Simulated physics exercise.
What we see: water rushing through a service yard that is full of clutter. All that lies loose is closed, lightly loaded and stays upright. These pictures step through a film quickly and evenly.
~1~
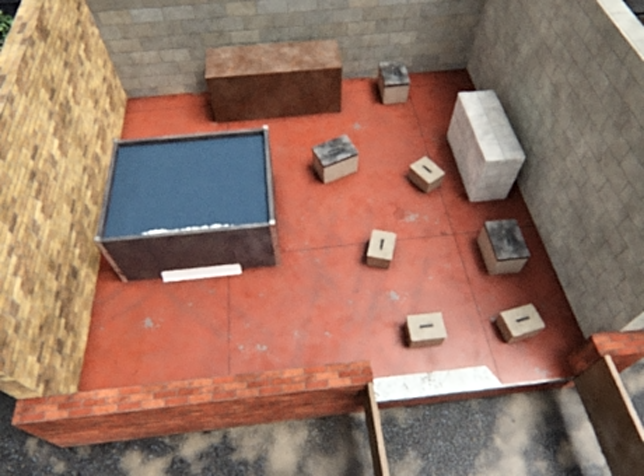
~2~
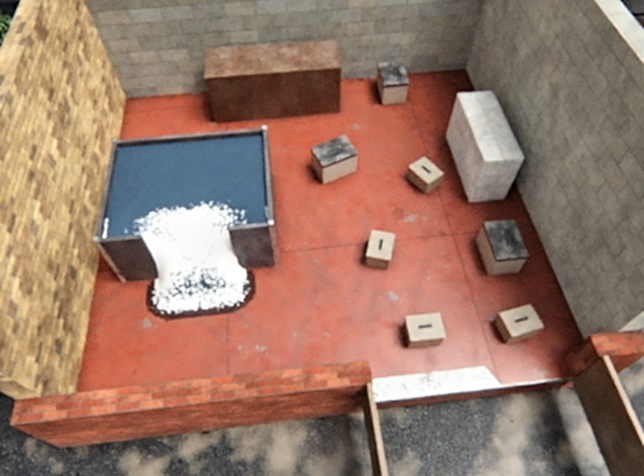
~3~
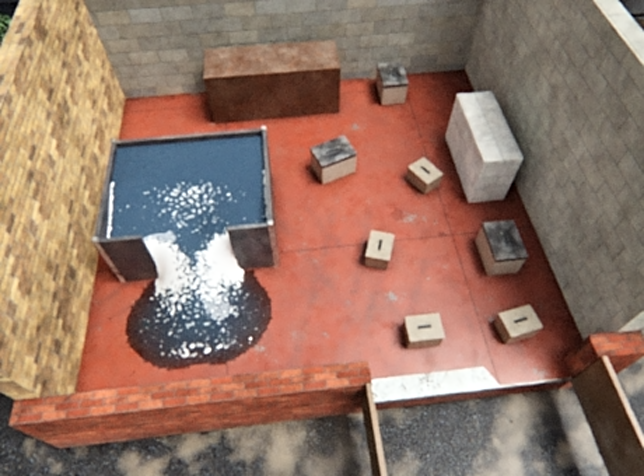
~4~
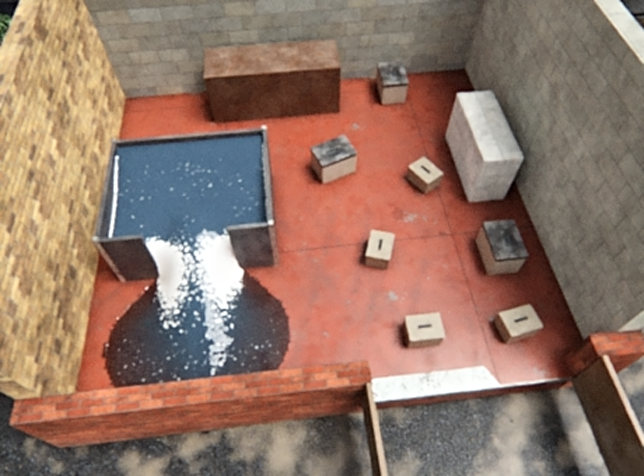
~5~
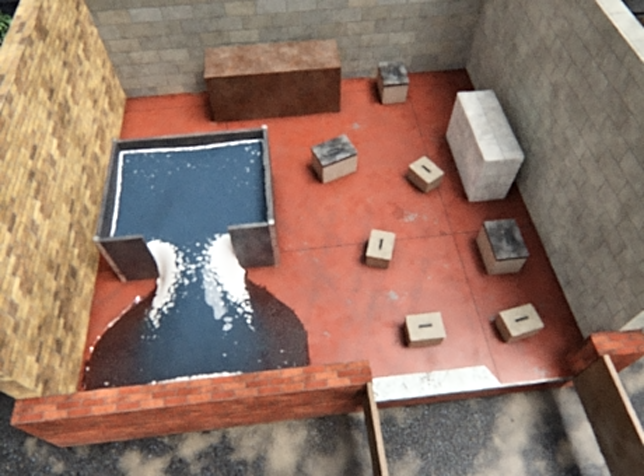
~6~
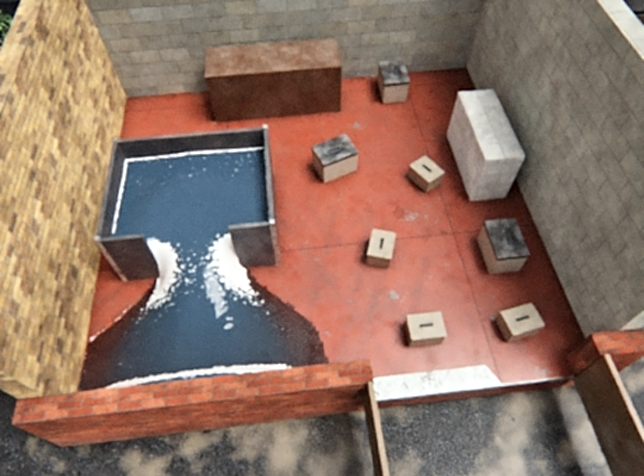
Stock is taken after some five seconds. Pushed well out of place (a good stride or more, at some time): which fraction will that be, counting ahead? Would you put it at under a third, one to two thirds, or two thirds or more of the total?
I would put it at one to two thirds of the total.
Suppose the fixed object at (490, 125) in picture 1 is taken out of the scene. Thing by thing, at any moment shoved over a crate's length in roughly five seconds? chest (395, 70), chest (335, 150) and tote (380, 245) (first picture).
In sequence: Fell short, fell short, covered the distance.
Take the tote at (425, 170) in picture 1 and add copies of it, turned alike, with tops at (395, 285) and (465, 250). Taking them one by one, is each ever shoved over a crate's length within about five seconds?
As listed: Yes, yes.
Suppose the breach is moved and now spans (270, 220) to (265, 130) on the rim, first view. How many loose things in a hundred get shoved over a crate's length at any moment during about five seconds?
About 90 %.
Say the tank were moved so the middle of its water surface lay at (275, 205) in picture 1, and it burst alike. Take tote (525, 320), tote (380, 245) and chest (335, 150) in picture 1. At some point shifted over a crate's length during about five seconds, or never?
Far enough, Not far, Not far.
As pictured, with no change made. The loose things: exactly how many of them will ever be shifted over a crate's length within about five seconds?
The count is 5.
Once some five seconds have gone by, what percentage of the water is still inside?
Looks like about 92 per cent of the water.
A moment on, 0 of 8 are well off their spots; 0 afloat.
Next, 2 of 8 are well off their spots; 1 afloat.
Later, 3 of 8 are well off their spots; 3 afloat.
In the end, 4 of 8 are well off their spots, and 5 have been at some point; 4 afloat.
